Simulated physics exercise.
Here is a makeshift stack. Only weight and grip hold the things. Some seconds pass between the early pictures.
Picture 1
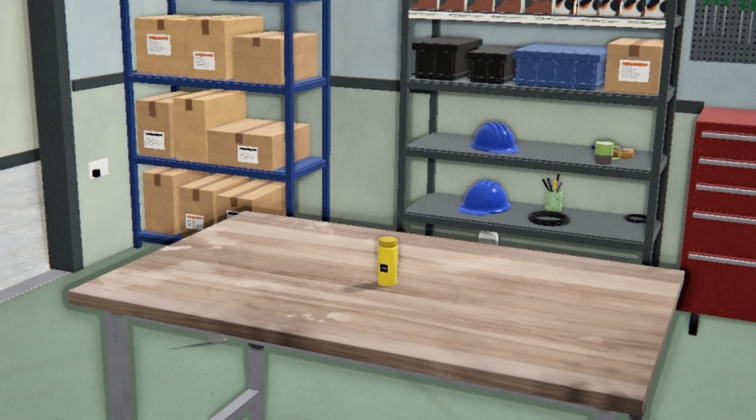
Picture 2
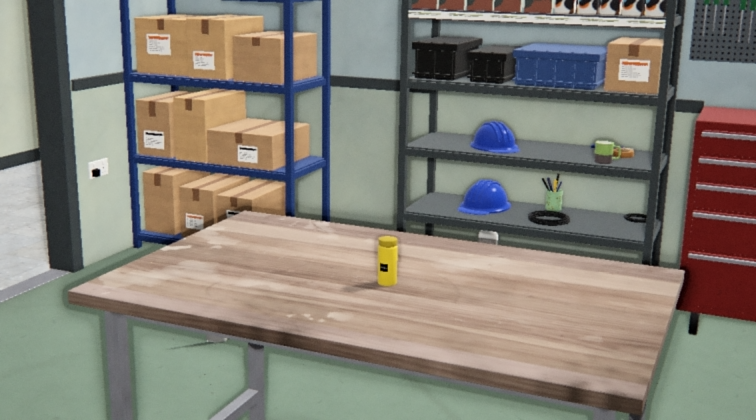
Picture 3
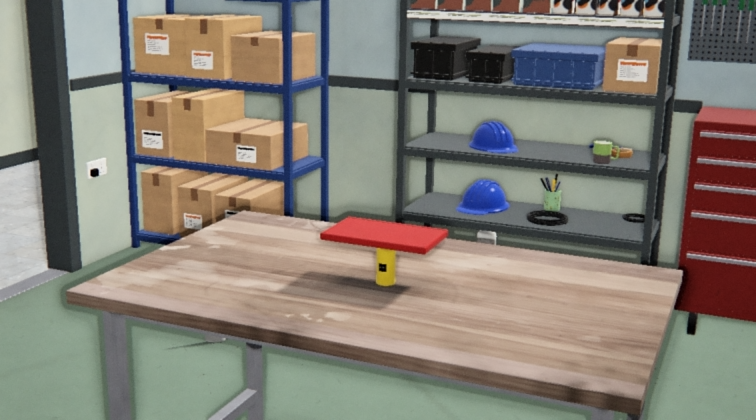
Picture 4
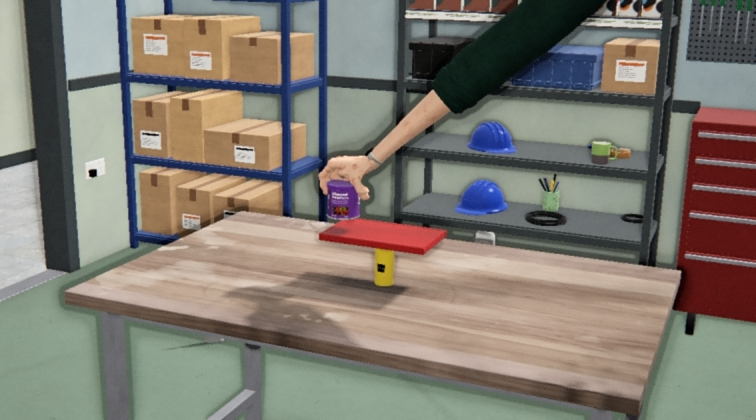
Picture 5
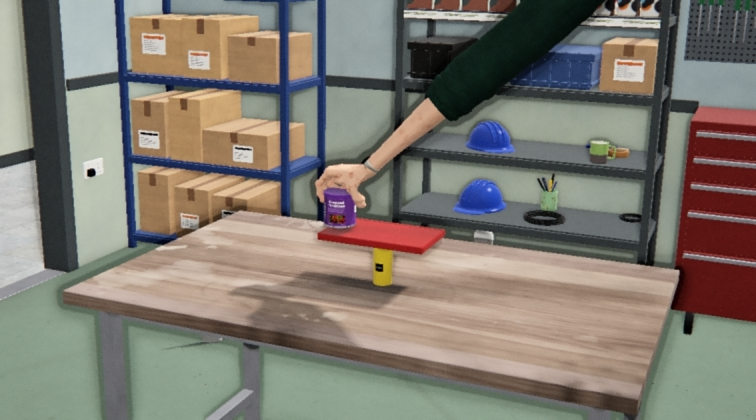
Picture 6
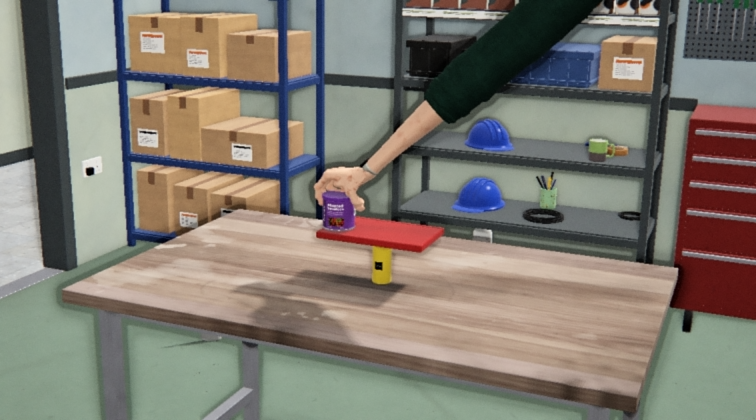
We see a yellow shaker standing on a wooden table, then a flat red board resting across its top. A hand reaches in from the upper right and lowers a purple tin onto the board's left end, keeping hold of it.
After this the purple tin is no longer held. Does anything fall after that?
Outcome: The stack loses its balance.
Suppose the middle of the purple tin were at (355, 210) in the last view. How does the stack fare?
Then it comes apart.
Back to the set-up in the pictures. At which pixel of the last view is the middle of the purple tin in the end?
At about (303, 259).
Then, 0.30 s later than the last frame, purple tin now fallen; red lid tilted by 49°.
Then, 0.60 s later than the last frame, red lid tilted by 42°; yellow shaker tilted by 17°.
Then, 0.80 s later than the last frame, yellow shaker and red lid now fallen.
When it is over, fallen, purple tin, yellow shaker and red lid. End places, in pixels of the last picture, purple tin near (303, 259). The stack comes apart.
